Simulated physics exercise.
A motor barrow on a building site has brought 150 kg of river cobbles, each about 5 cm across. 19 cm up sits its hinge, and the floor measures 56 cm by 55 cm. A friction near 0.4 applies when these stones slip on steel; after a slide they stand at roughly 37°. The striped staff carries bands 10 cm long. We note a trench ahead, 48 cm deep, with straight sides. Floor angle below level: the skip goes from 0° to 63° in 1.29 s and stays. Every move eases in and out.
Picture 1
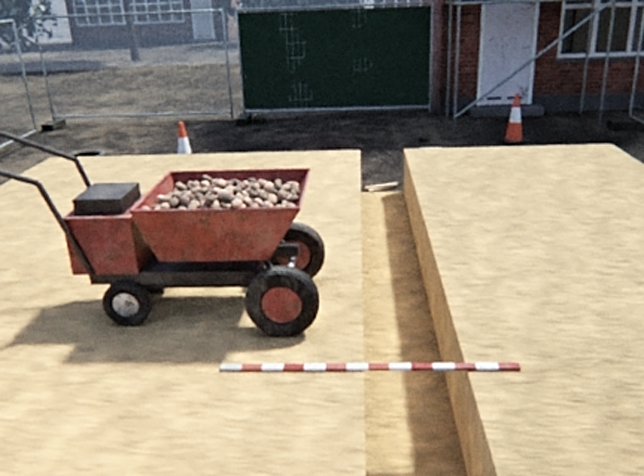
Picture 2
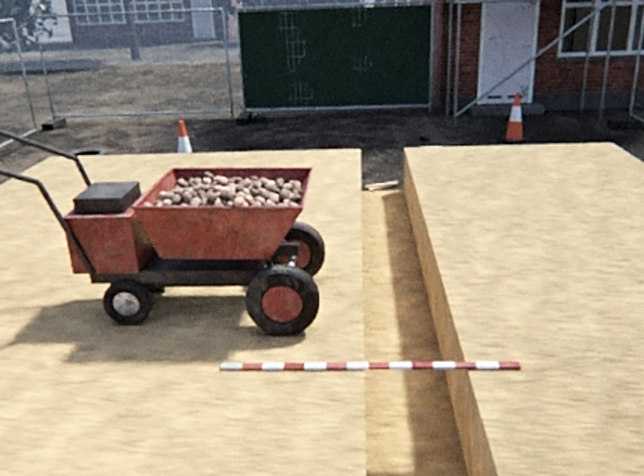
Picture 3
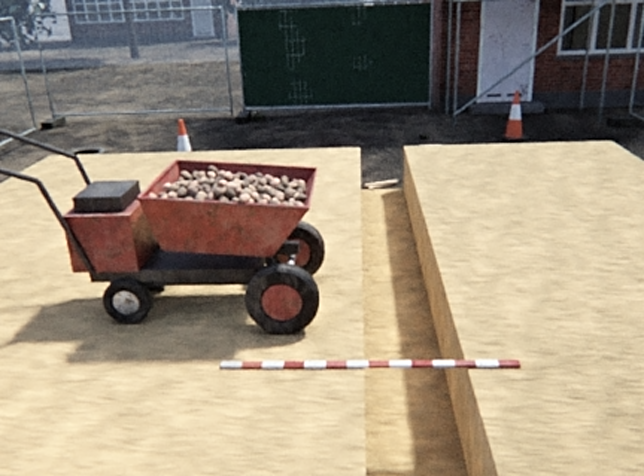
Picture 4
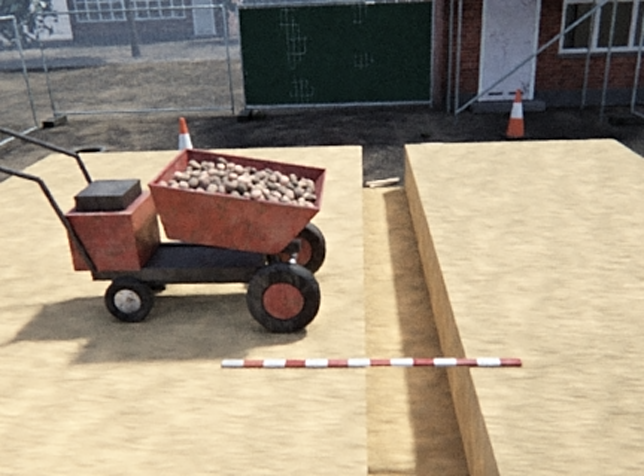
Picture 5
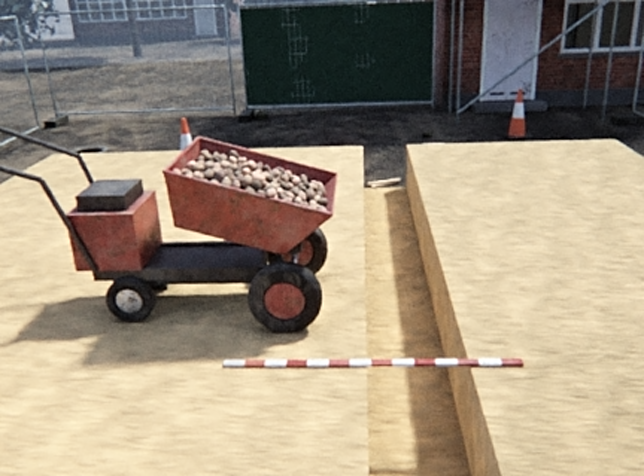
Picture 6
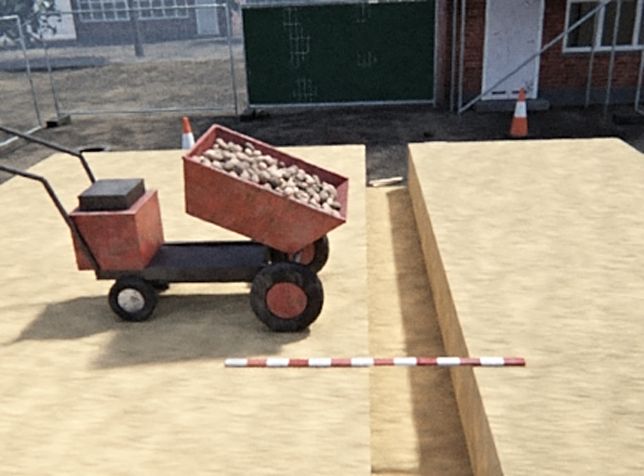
At first, a red motor barrow loaded with rounded stones stands on sandy ground, its skip level, just left of a straight-sided trench. The skip then begins to tilt, slowly and then faster, its rear rising and its front lip dipping toward the right while the stones stay inside.
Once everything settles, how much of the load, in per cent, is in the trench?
Once it settles, about 67 per cent of the load is there.
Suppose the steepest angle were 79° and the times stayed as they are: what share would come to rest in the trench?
Then close to 95 per cent.
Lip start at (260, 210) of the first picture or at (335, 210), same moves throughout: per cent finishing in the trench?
It comes to about 70 and 45 in a hundred.
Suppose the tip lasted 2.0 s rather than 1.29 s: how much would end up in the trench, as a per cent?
It would be near 70 percent.
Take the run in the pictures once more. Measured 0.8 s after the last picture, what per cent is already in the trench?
Roughly 20 percent of the load.
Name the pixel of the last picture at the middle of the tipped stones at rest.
Roughly (418, 364), I'd say.
Then, 0.4 s after the last picture the floor is at 53°, 100 % in the skip; the foremost stones are at (378, 236).
Then, 0.8 s after the last picture the floor is at 63°, 78 % in the skip, 22 % in the trench; the foremost stones are at (450, 320).
Then, 1.2 s after the last picture the floor is at 63°, 54 % in the skip, 43 % in the trench, 3 % past the trench; the foremost stones are at (500, 279).
Then, 3.2 s after the last picture the floor is at 63°, 30 % in the skip, 67 % in the trench, 3 % past the trench; the foremost stones are at (544, 273).
